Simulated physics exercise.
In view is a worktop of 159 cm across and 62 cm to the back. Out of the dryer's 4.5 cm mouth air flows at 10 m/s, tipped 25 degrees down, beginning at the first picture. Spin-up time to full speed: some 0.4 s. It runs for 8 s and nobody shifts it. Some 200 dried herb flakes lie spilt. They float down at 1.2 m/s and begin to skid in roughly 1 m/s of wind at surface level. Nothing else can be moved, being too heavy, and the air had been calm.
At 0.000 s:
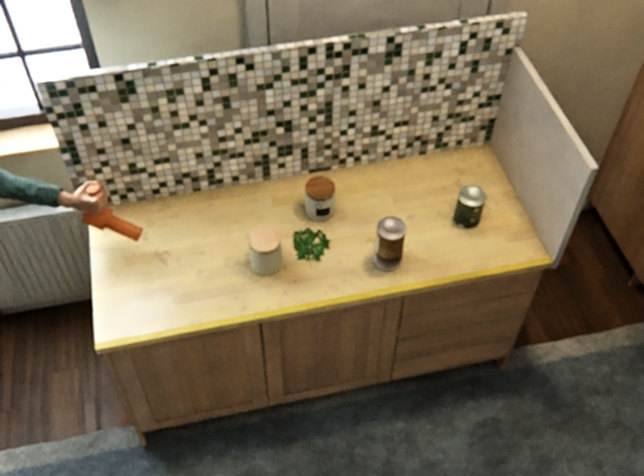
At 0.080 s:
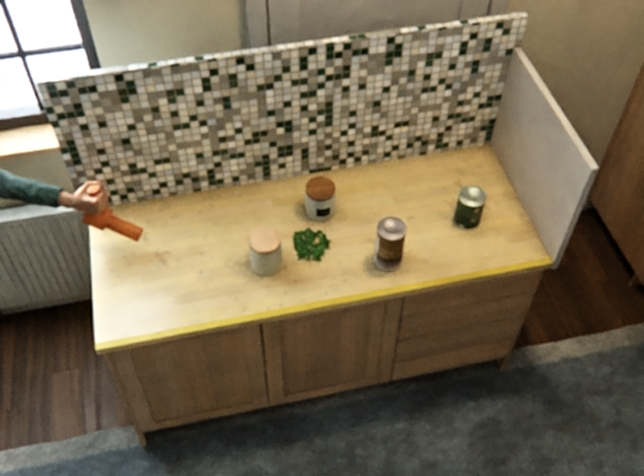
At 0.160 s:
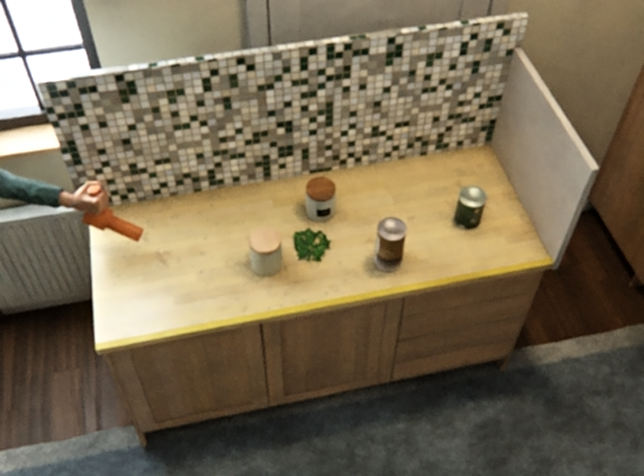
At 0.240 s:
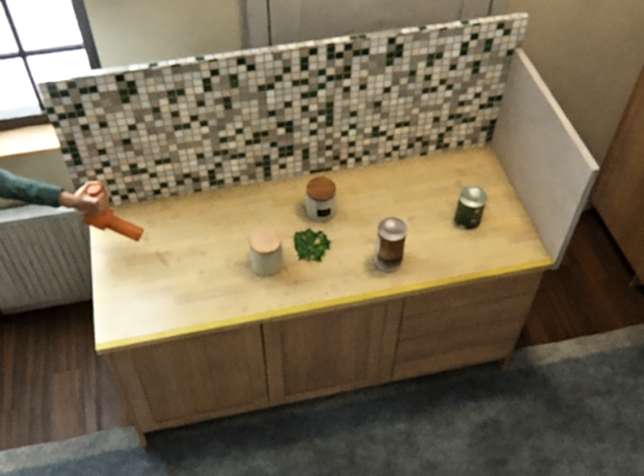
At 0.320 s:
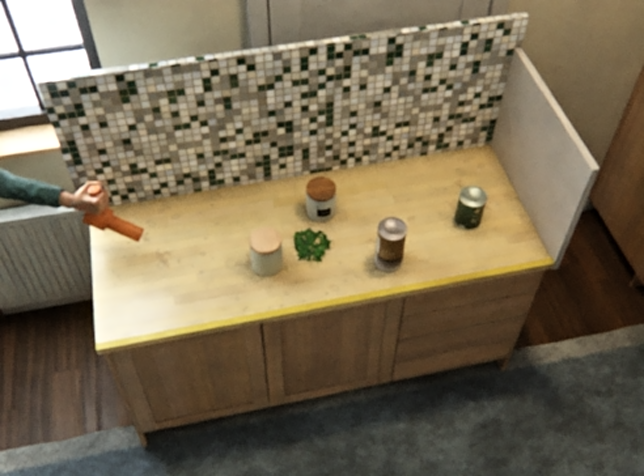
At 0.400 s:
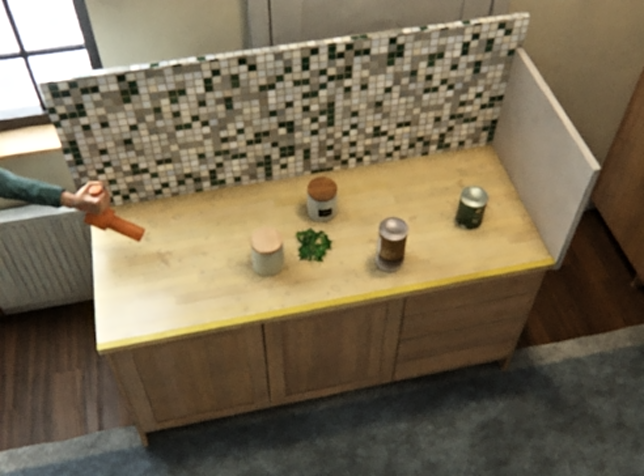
A hand held an orange dryer at the left end of a wooden worktop, pointed toward the jars and a small heap of green flakes, and almost nothing moved the whole time.
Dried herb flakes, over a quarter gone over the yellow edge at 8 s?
Threshold not crossed.
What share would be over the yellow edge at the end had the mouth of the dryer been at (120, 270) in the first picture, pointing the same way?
My estimate is close to 0 percent.
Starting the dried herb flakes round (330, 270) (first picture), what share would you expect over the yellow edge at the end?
I'd expect around 0 percent of them to end up there.
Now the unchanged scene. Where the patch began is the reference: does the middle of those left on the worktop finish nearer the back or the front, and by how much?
It drifts toward the closer edge, close to 10 cm in all.
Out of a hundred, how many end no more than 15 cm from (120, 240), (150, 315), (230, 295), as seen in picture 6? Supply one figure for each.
Roughly 0 %, 0 % and 0 %, in that order.
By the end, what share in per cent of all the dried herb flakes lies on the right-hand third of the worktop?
Around 70 per cent.
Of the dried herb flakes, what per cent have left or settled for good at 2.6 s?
30 per cent.
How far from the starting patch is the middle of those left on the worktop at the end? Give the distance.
That works out close to 50 centimetres.
After 1.6 s, 1 % are over the yellow edge; the middle of those still in play is near (433, 244); 24 % have settled or left.
After 2.6 s, 1 % are over the yellow edge; the middle of those still in play is near (441, 240); 27 % have settled or left.
After 4.4 s, 1 % are over the yellow edge; the middle of those still in play is near (441, 240); 34 % have settled or left.
After 8.0 s, at the end, 2 % are over the yellow edge; the middle of those still in play is near (451, 240).
